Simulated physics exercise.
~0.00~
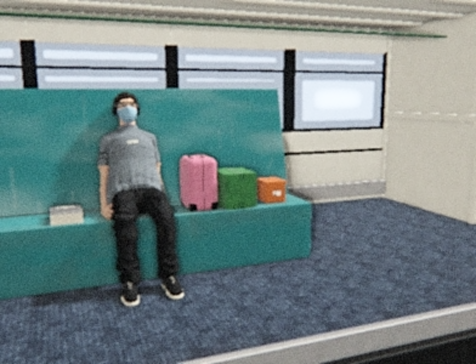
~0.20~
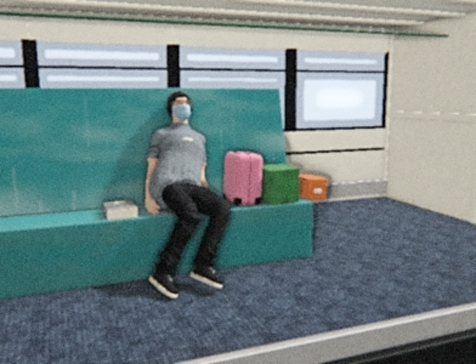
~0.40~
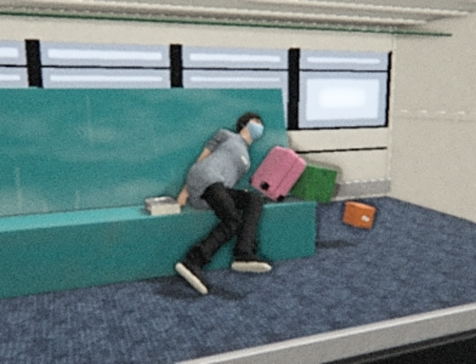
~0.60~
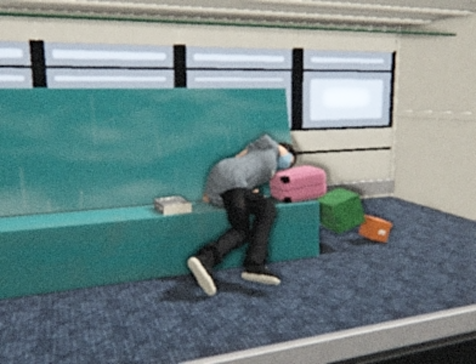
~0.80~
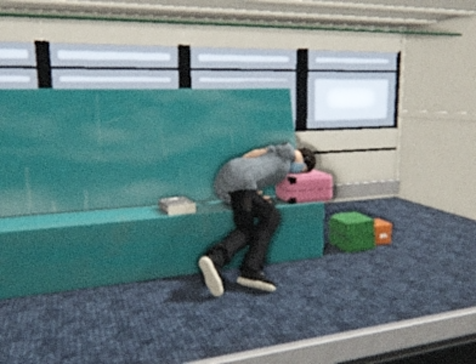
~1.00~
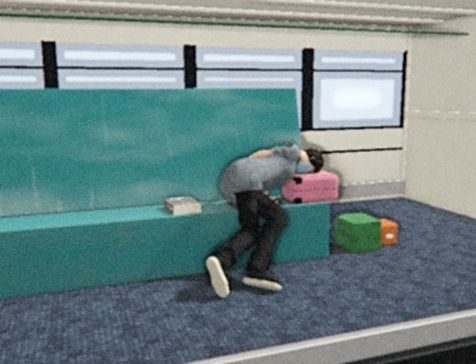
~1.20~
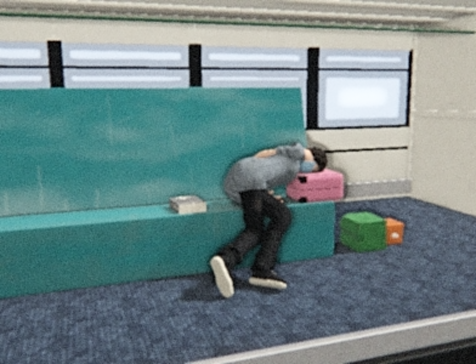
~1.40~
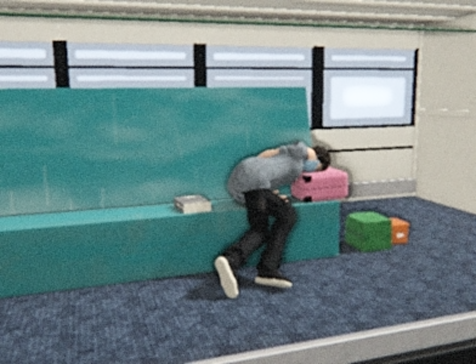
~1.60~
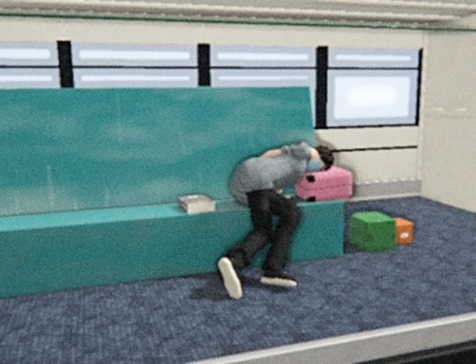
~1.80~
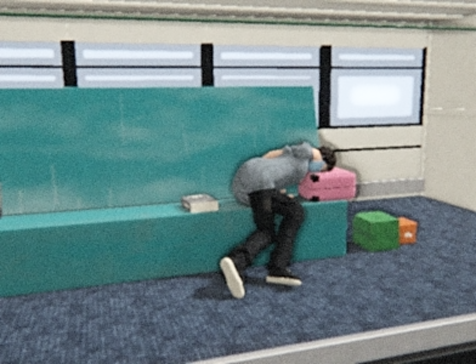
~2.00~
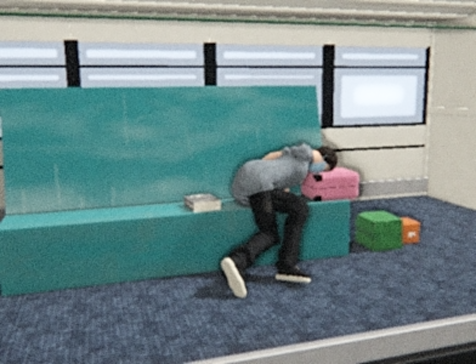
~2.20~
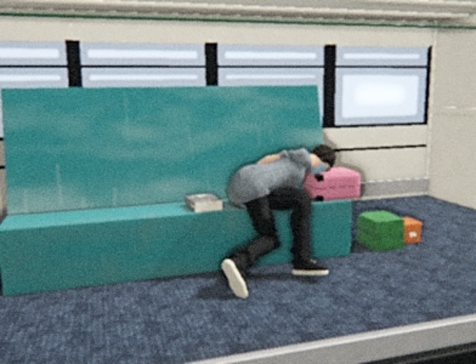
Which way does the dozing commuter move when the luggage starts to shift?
The commuter moves to the right, toppling over toward the pink case.
A masked commuter in a grey shirt and black trousers slumps asleep on a long teal bench in a metro car, seen from the front. A pale grey folder lies to the left, with a pink case, a green holdall and an orange tub to the right. Suddenly the commuter and luggage lurch right, and the limp body folds over sideways. The orange tub drops off the bench end, the pink case tips over, and the green holdall tumbles to the floor. Finally the commuter stays doubled over by the fallen case, hips on the seat, with the folder still on the bench.
